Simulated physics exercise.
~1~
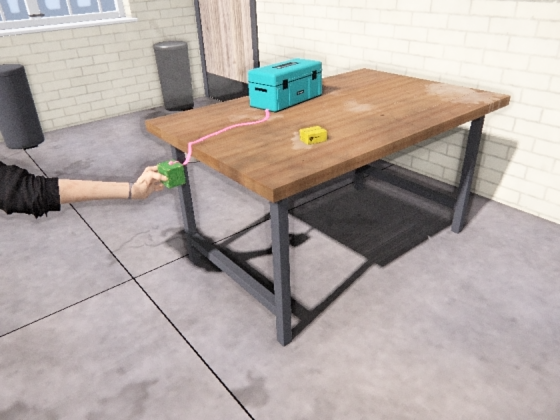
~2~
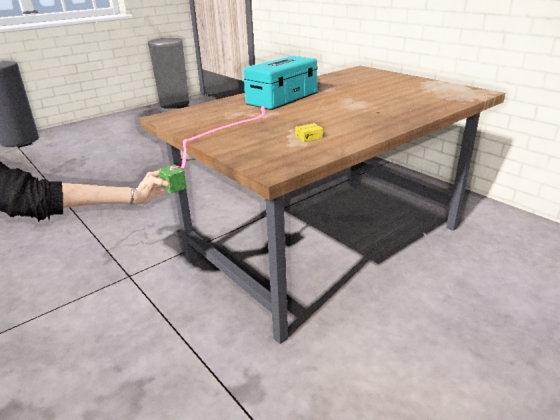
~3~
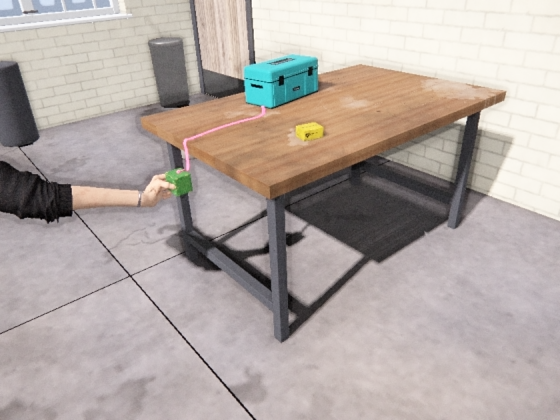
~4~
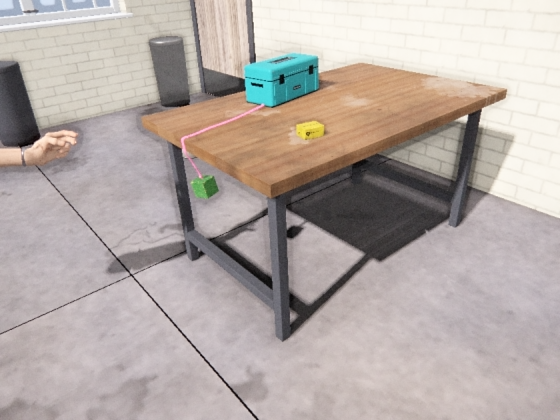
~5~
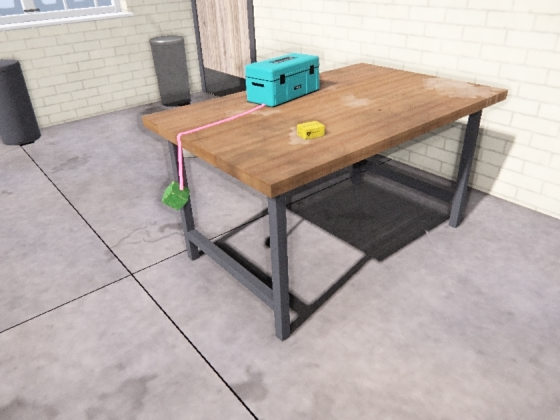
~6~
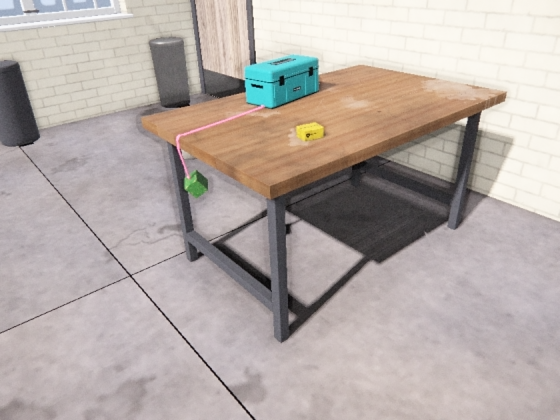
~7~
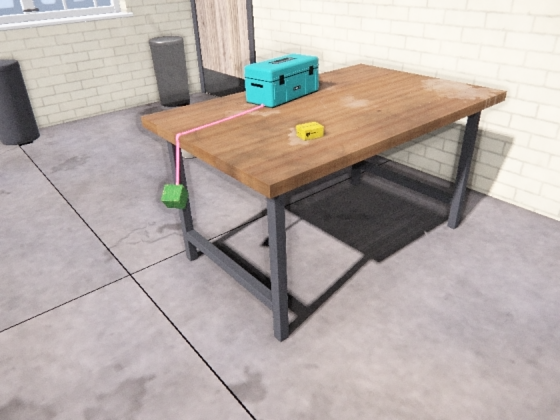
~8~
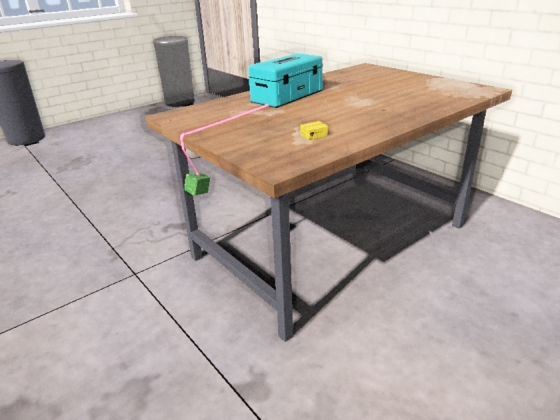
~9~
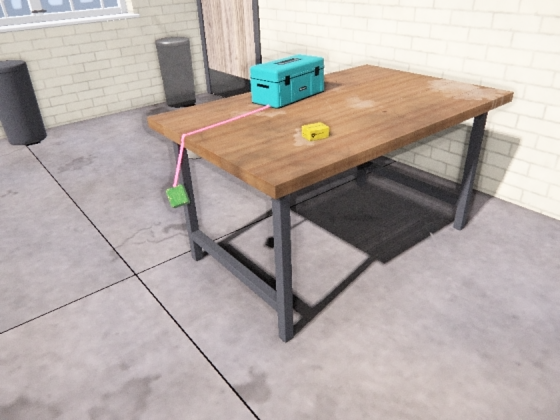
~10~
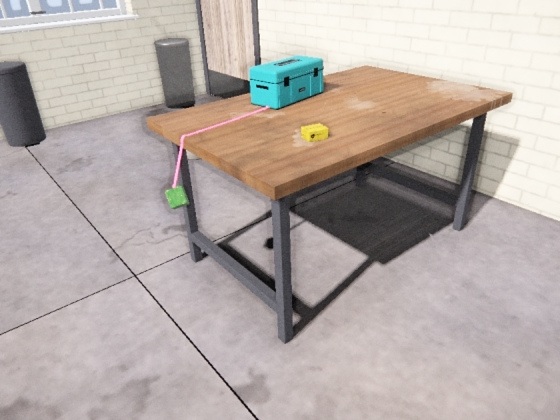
A hand in a dark sleeve holds a green block just off the left end of a wooden table, with a pink ribbon running from it over the edge to a turquoise toolbox. The slightly swaying view looks down on the dark-legged table, on a grey floor beside pale brick walls, with a small yellow box near its middle. The hand lowers the block slightly, lets go and withdraws to the left. The block swings right, then back and forth beneath the edge, twisting as it goes. It ends hanging in the air, while toolbox and yellow box stay put.
